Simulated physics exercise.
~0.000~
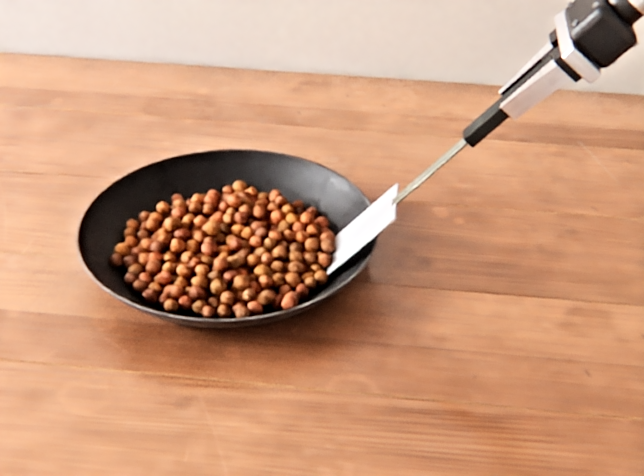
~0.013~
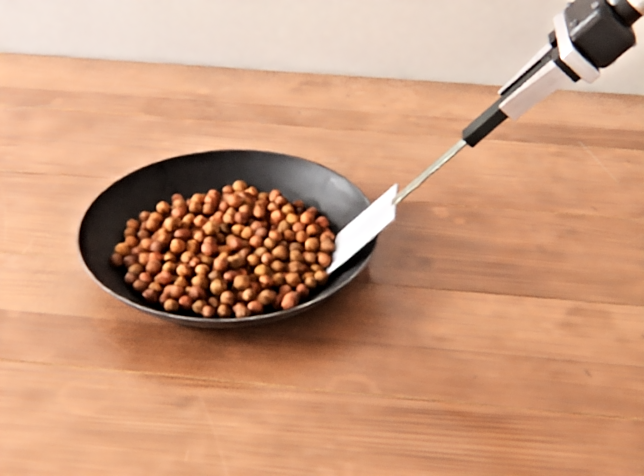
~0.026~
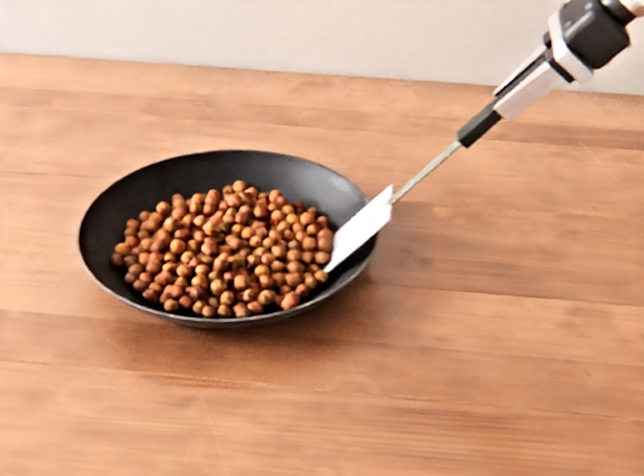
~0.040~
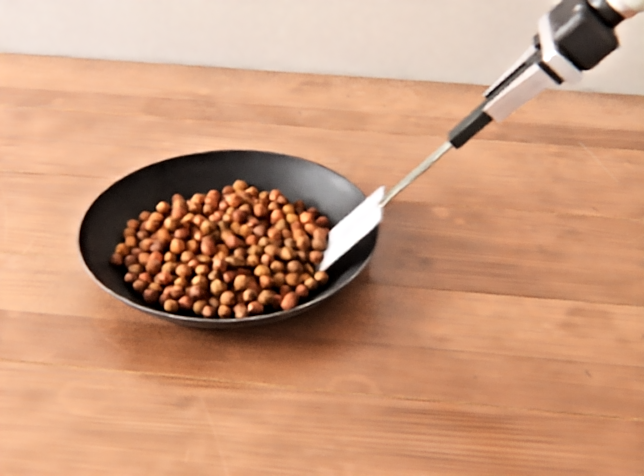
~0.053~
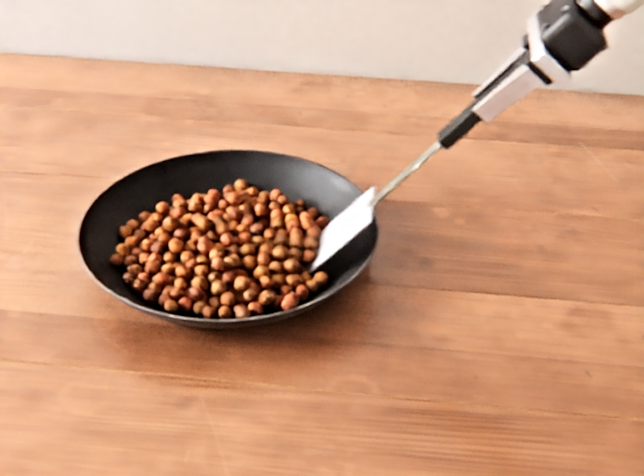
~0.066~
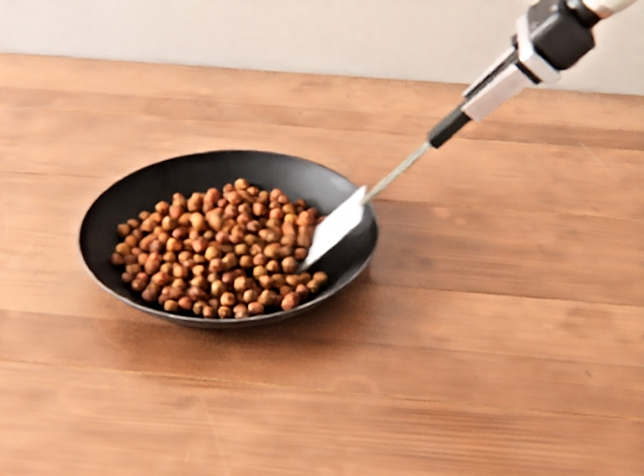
At first, a robotic gripper holds a white paddle against the right side of a heap of hazelnuts in a black frying pan on a wooden table. The paddle then slides slowly a short way left into the pan, nudging the nearest nuts slightly while the rest barely move.
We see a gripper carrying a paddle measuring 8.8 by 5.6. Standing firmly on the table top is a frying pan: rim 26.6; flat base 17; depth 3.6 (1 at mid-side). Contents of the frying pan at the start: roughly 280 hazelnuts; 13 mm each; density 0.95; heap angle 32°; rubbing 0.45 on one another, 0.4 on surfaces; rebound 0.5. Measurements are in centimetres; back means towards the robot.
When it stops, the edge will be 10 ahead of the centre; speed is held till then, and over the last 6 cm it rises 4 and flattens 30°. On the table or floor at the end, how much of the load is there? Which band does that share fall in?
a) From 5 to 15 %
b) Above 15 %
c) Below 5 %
Answer: A.
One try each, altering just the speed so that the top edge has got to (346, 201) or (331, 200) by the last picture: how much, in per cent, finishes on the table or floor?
Around 20 per cent, then around 25 per cent.
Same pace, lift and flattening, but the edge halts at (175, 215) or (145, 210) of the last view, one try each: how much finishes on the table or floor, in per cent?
Estimates, in order: 0 % and 5 %.
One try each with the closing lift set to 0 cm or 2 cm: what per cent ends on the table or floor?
I'd say close to 5 percent for the first and close to 10 percent for the second.
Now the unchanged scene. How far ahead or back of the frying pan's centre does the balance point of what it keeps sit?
Roughly 3.0 cm ahead of the centre.
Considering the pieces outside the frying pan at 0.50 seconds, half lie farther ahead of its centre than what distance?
I'd say some 20 centimetres.
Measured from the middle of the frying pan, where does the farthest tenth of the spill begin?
40 centimetres, give or take.
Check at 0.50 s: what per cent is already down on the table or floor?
Roughly 10 percent of it.
After 0.16 s, sloping 50°, highest piece 5 above the table; 280 in the frying pan.
After 0.25 s, sloping 41°, highest piece 5 above the table; 280 in the frying pan.
After 0.50 s, sloping 20°, highest piece 5 above the table; 253 in the frying pan, 27 on the table or floor.
After 1.55 s, sloping 20°, highest piece 5 above the table; 253 in the frying pan, 27 on the table or floor.
At rest, 253 in the frying pan, 27 on the table or floor. That is 10 % on the table or floor.
